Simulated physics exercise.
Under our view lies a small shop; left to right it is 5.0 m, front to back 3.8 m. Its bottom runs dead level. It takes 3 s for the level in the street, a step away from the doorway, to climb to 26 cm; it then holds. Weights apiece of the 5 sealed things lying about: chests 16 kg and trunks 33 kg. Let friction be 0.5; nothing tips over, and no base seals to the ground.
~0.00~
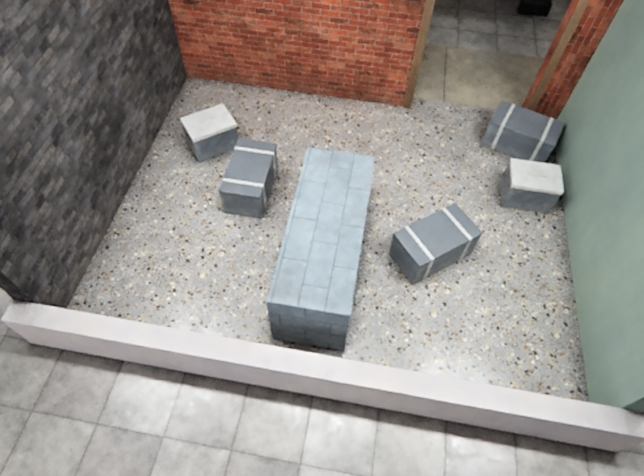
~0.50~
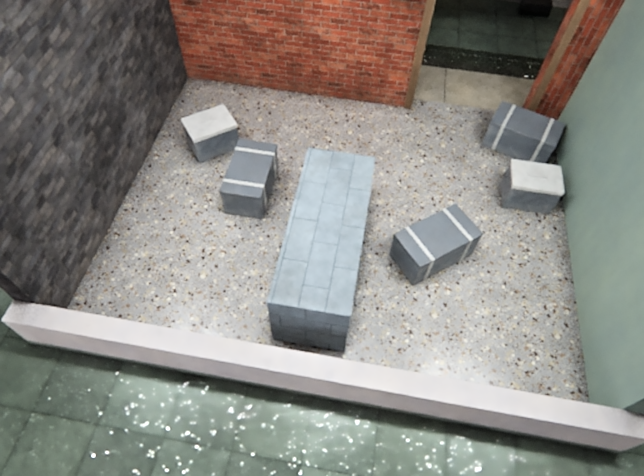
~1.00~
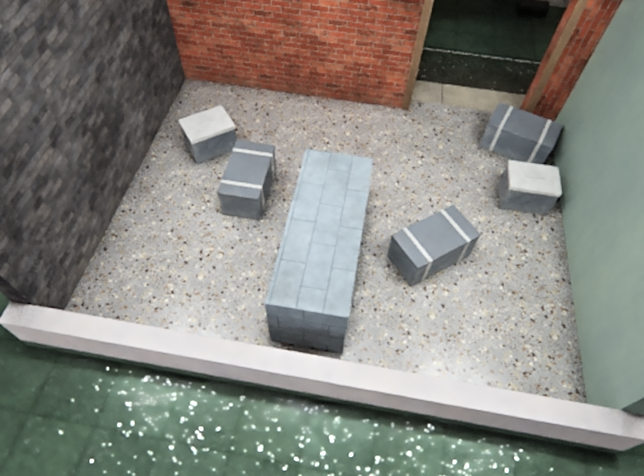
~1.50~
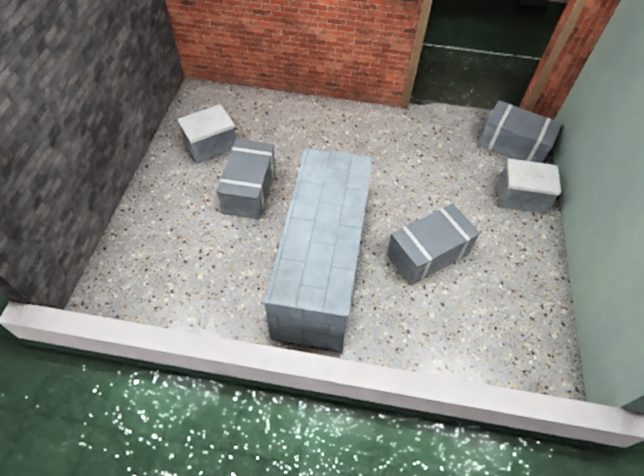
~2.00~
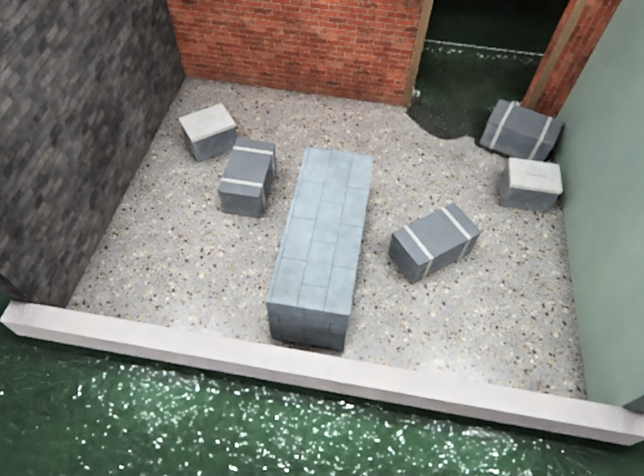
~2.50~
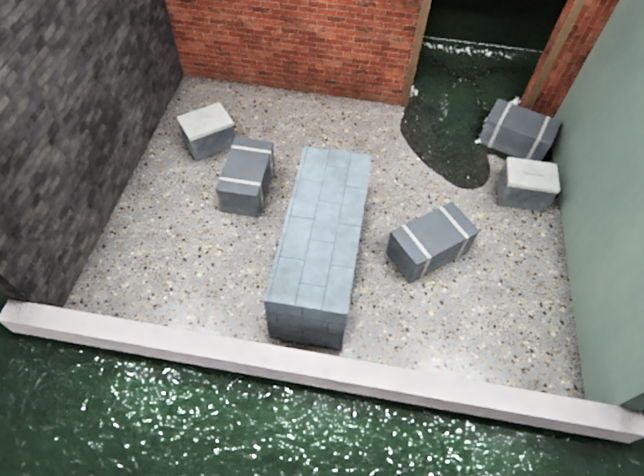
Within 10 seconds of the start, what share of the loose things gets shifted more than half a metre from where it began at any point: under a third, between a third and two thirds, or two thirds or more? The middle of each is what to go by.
The moved portion will sit in the middle range.
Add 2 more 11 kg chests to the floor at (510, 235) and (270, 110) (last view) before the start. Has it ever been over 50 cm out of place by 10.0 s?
First one exceeds it, second one stays within it.
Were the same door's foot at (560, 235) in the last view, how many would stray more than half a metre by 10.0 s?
Then the count would be 3.
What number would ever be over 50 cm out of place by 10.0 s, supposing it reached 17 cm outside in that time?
The count would be 3.
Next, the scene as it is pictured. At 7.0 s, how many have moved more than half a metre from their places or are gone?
At that time I count 3.
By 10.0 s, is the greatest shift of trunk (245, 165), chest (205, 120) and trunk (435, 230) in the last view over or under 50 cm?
Result, in turn: Stayed within / stayed within / exceeded.
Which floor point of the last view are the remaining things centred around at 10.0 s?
Roughly at (353, 264).
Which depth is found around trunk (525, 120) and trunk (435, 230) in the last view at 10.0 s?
Depth approx. 22 cm / 21 cm.
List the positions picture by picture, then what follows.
The first picture shows a chest at (537, 175), on the bottom; a trunk at (438, 233), on the bottom; 0.0 m2 under water; 0 of 5 have shifted.
The second picture shows a chest at (538, 176) rests on the ground; a trunk at (439, 234), on the bottom; water covers 0.0 m2; 0 of 5 have shifted.
The third picture shows a chest at (535, 177), on the bottom; a trunk at (437, 235), on the bottom; water covers 0.0 m2; 0 of 5 have shifted.
The fourth picture shows a chest at (534, 175) rests on the ground; a trunk at (436, 233), on the bottom; 0.0 m2 under water; 0 of 5 have shifted.
The fifth picture shows a chest at (536, 174), on the bottom; a trunk at (437, 232), on the bottom; water covers 0.4 m2; 0 of 5 have shifted.
The sixth picture shows a chest at (534, 173), on the bottom; a trunk at (435, 231) rests on the ground; 1.2 m2 under water; 0 of 5 have shifted.
After 3.5 s 0 of 5 are over 50 cm from their spots; 0 afloat.
After 4.5 s 2 of 5 are over 50 cm from their spots; 0 afloat.
After 7.0 s 3 of 5 are over 50 cm from their spots; 3 afloat.
After 10.0 s 3 of 5 are over 50 cm from their spots, and 3 have been at some point; 4 afloat.
